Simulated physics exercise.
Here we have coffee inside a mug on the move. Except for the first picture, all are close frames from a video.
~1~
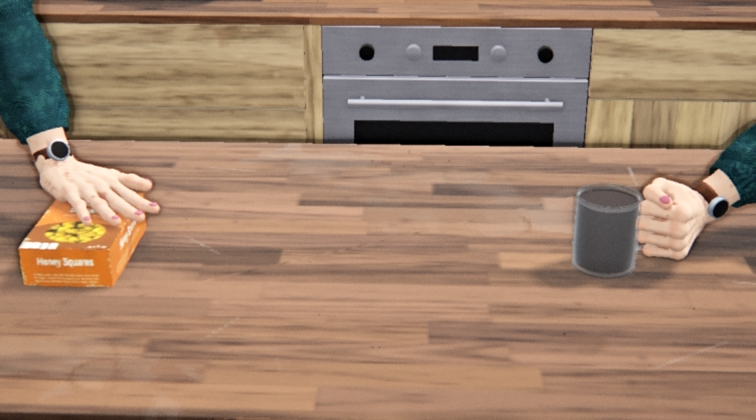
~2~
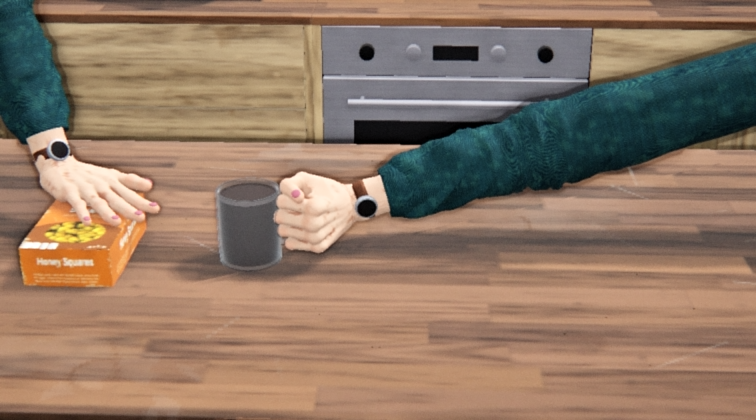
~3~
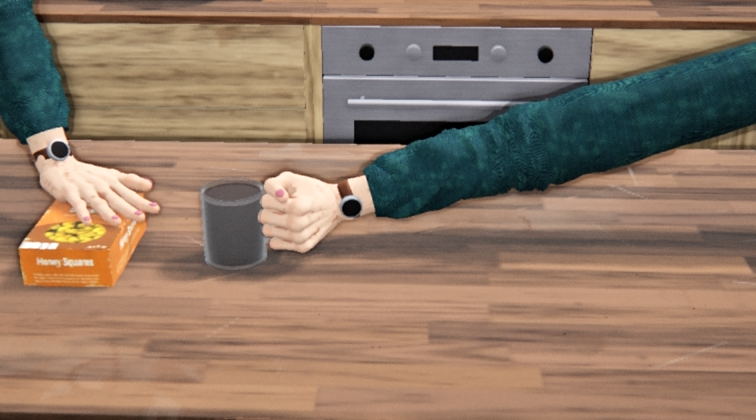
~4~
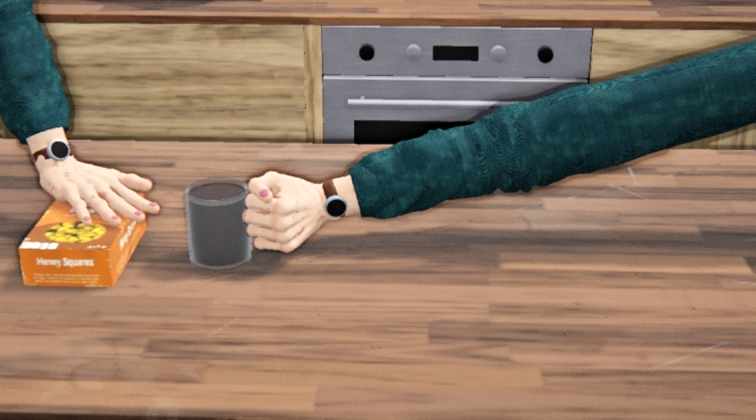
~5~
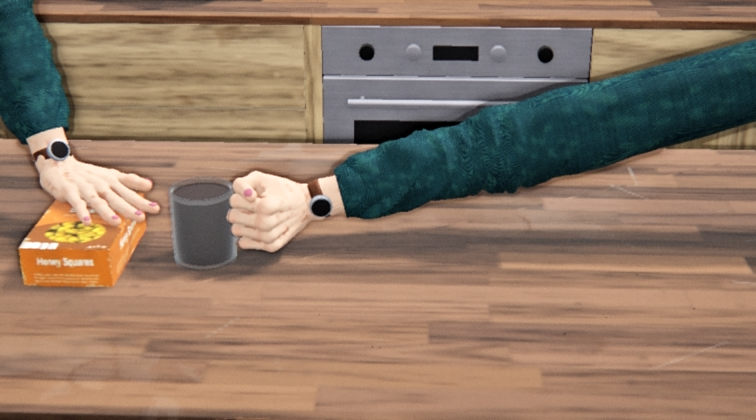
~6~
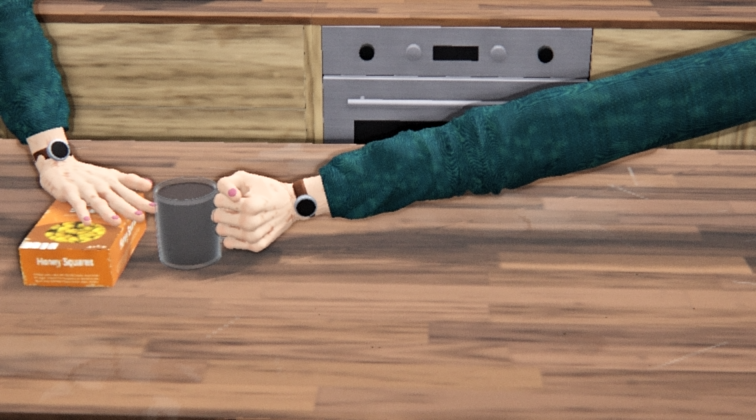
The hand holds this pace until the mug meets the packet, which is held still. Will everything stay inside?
I'd say there will be a mess to clean up.
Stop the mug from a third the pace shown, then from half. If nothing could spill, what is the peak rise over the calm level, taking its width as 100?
It climbs to 10 per cent first and to 10 per cent second.
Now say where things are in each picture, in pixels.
At rest; mug (606, 228) nearly full; packet (86, 237), in the first frame.
Under way; mug nearly full, surface at (249, 196), in the second frame.
On by 15 px; mug (234, 222) nearly full, in the third frame.
On by 15 px; mug nearly full, surface at (217, 195), in the fourth frame.
On by 15 px; mug (203, 221) nearly full, in the fifth frame.
On by 15 px; mug nearly full, surface at (187, 195); packet (86, 237), in the sixth frame.
Shortly, the mug meets the packet.
Then, the coffee surges up the wall; it has lost some.
At the finish, the mug stands at the packet; it has lost some.
